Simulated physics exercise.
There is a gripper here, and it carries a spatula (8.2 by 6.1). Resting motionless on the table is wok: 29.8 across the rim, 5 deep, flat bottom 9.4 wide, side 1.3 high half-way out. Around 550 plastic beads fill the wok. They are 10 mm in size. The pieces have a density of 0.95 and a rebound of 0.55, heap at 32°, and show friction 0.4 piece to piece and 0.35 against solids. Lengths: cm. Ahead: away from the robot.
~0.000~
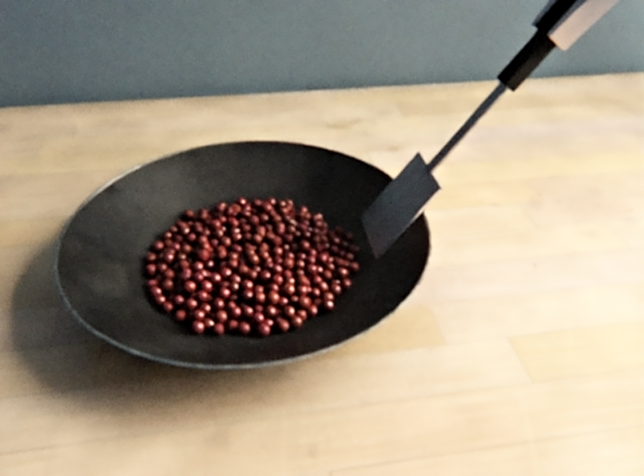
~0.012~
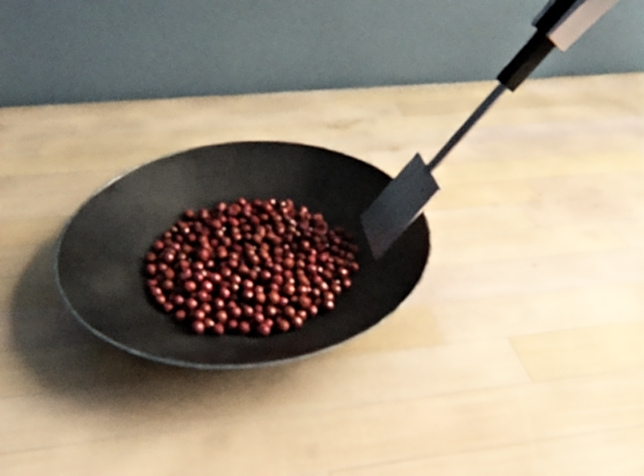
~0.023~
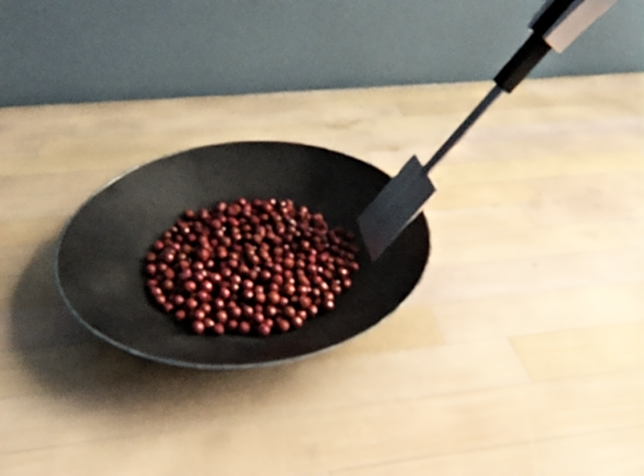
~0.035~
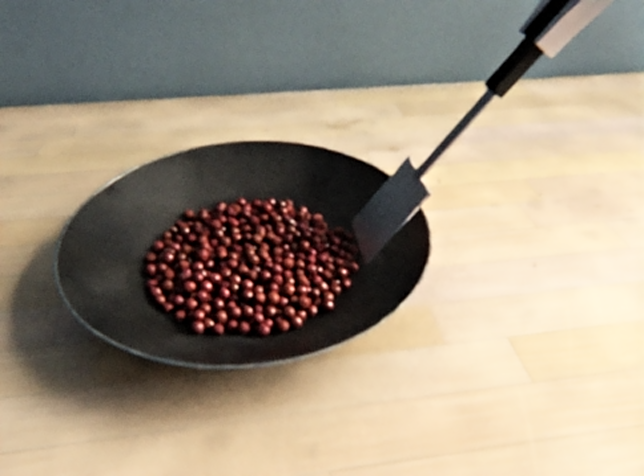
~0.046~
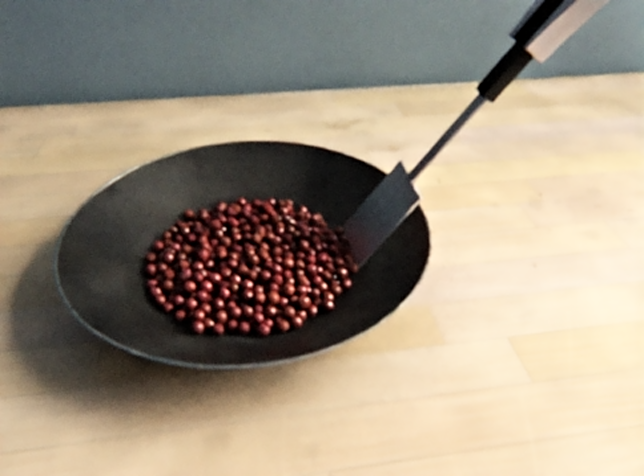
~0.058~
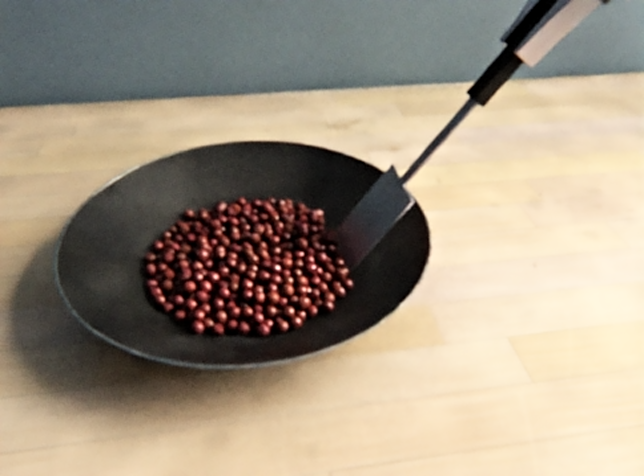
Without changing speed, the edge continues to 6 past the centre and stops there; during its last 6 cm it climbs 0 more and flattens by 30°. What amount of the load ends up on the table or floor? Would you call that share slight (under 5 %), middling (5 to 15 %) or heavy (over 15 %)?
It is slight.
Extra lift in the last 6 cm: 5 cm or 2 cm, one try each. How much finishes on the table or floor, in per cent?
You'd get some 0 per cent with the first setting and some 0 per cent with the second.
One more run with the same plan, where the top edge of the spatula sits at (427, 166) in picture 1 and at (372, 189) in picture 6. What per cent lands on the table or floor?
Around 0 per cent finishes there.
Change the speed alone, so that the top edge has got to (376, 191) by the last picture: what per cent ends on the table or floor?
Expect some 0 per cent there.
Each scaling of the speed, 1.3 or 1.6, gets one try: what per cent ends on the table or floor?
Close to 0 and 0 percent respectively.
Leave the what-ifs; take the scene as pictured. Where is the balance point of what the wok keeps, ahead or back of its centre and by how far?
Roughly 4.0 cm ahead of the centre.
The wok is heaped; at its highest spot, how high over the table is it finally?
Height at the end: Around 5.0 cm.
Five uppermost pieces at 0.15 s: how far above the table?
They are near 4 cm up.
After 0.15 s, sloping 54°, highest piece 4 above the table; 553 in the wok.
After 0.23 s, sloping 43°, highest piece 4 above the table; 553 in the wok.
After 0.48 s, sloping 24°, highest piece 5 above the table; 553 in the wok.
After 1.53 s, sloping 24°, highest piece 5 above the table; 553 in the wok.
In the end, 553 in the wok. That is 0 % on the table or floor.
